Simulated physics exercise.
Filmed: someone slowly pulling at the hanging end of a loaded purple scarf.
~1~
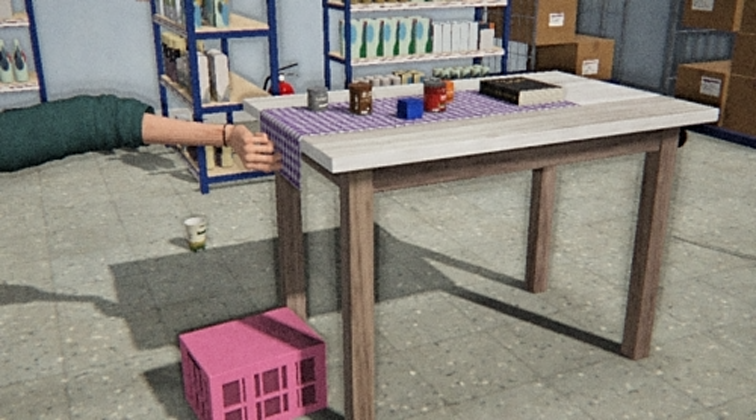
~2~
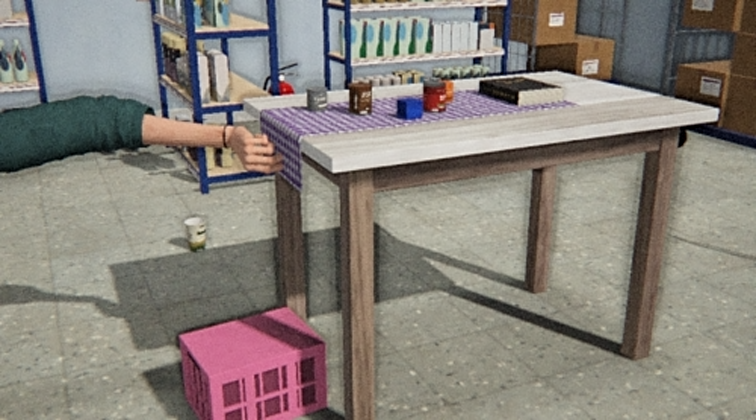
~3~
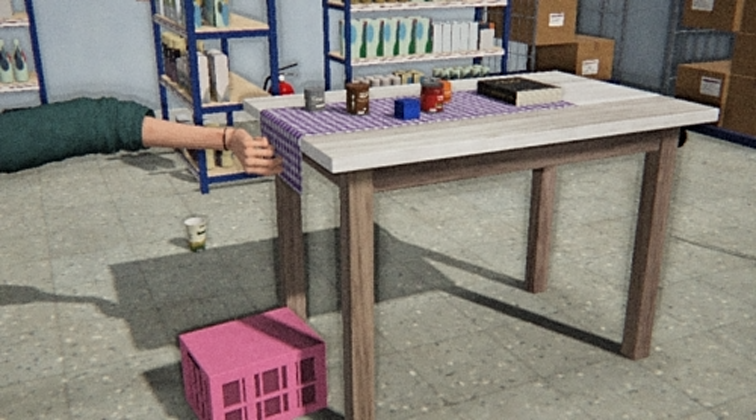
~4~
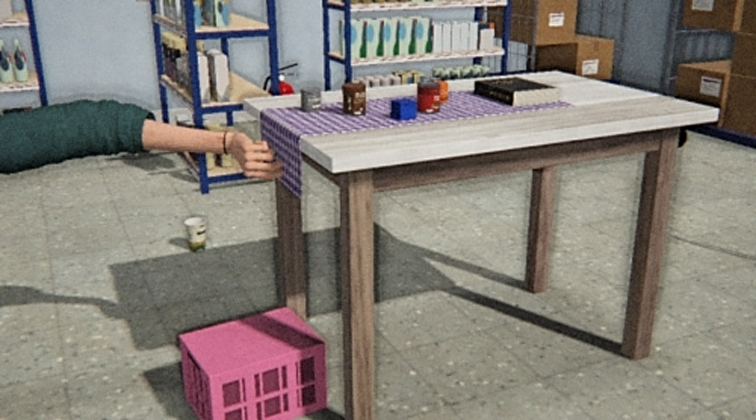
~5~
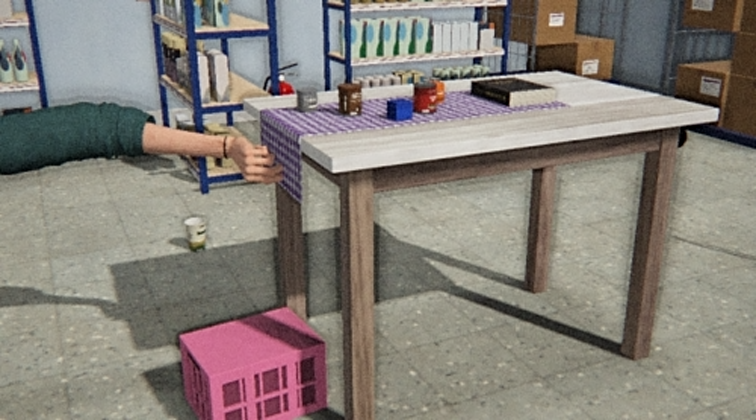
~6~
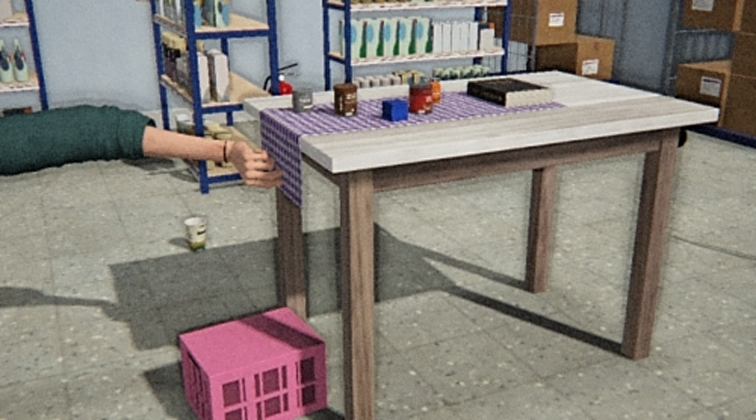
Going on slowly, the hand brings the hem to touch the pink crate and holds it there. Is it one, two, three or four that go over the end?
Four objects go.
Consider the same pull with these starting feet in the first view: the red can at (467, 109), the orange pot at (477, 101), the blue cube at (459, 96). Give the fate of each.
Here's the result: The red can remains in place, the orange pot remains in place and the blue cube remains in place.
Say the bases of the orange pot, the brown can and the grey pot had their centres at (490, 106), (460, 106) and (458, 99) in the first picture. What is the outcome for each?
Of these three, the orange pot rides it out, the brown can rides it out, the grey pot rides it out.
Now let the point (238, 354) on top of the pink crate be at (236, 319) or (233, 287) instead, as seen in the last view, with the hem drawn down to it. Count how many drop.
You'd get 3 and then 2.
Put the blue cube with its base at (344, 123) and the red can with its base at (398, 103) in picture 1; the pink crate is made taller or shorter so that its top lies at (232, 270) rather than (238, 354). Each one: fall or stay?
Result: Blue cube gone, red can still there.
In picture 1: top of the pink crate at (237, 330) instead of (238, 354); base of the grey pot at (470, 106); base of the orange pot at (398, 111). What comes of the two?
Observed: Grey pot remains seated; orange pot departs.
Early on, hem near (282, 250); grey pot gone.
Midway, hem near (283, 301); grey pot, brown can and blue cube gone.
Finally, hem on the crate; grey pot, brown can, blue cube and red can gone. Over the edge go four.
